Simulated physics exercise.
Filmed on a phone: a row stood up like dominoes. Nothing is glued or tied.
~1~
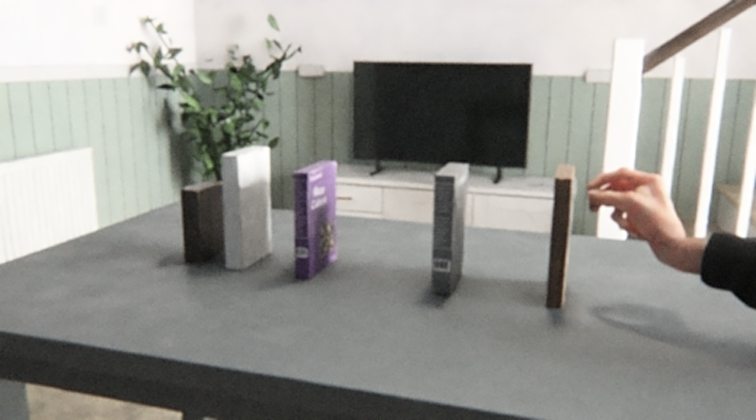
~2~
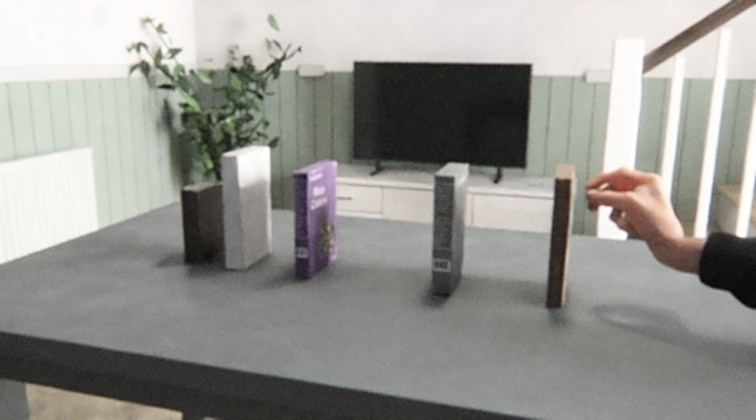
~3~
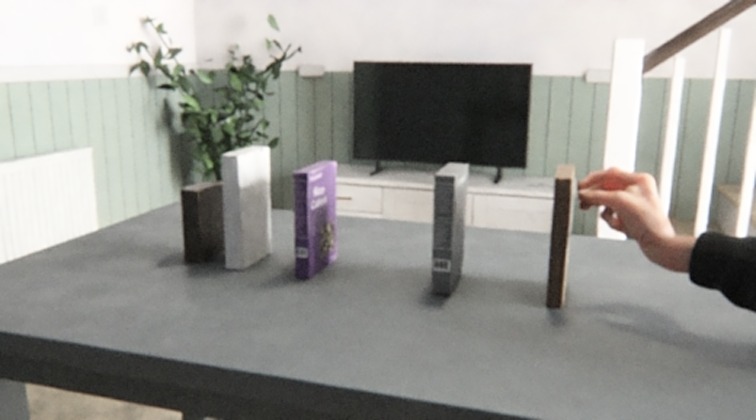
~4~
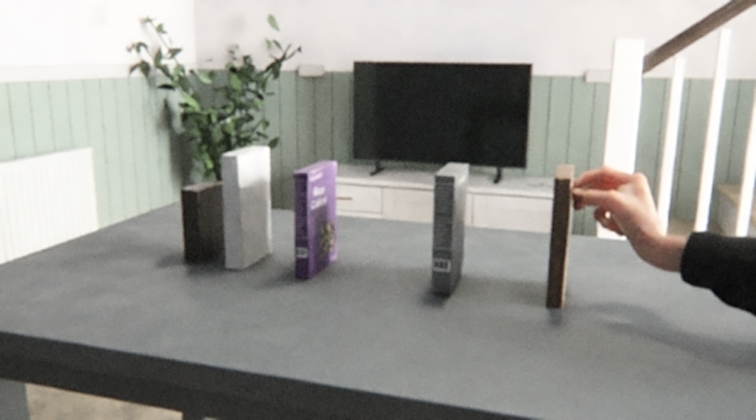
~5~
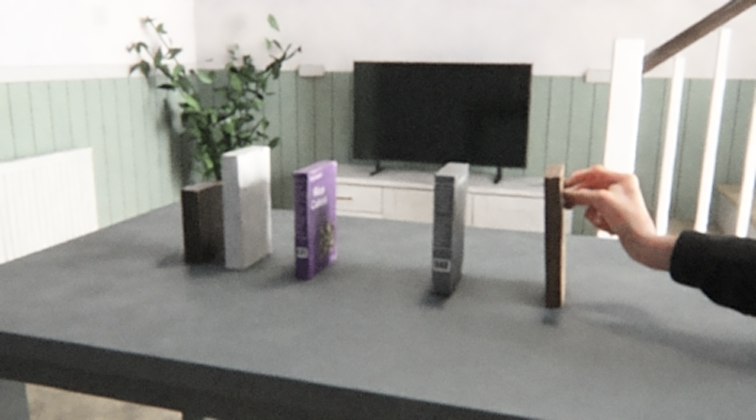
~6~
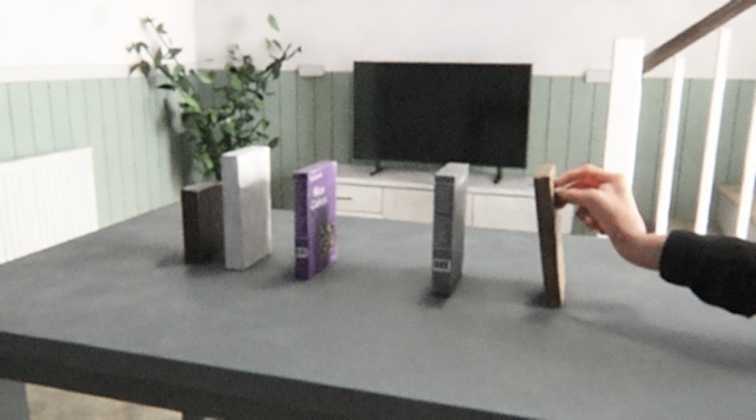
A hand reached in from the right toward the nearest of five upright, book-like blocks spaced across a dark table, touched the brown one near its top, and tilted it slightly left.
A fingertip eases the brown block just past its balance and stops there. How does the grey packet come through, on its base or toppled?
The grey packet topples.
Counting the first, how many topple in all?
In all, 5.
Then, 0.40 s after the last picture, brown block 81° over; grey packet tipped 64° from how it was near (372, 242).
Then, 0.70 s after the last picture, brown block 90° over; grey packet on its side near (359, 264); purple packet tipped 23° from how it was; white board tipped 11° from how it was.
Then, 1.10 s after the last picture, brown block 90° over; grey packet on its side near (359, 264); purple packet on its side; white board on its side.
At rest, tipped over on the table, white board, purple packet and grey packet. Seen from the same camera at the end, grey packet near (359, 264).
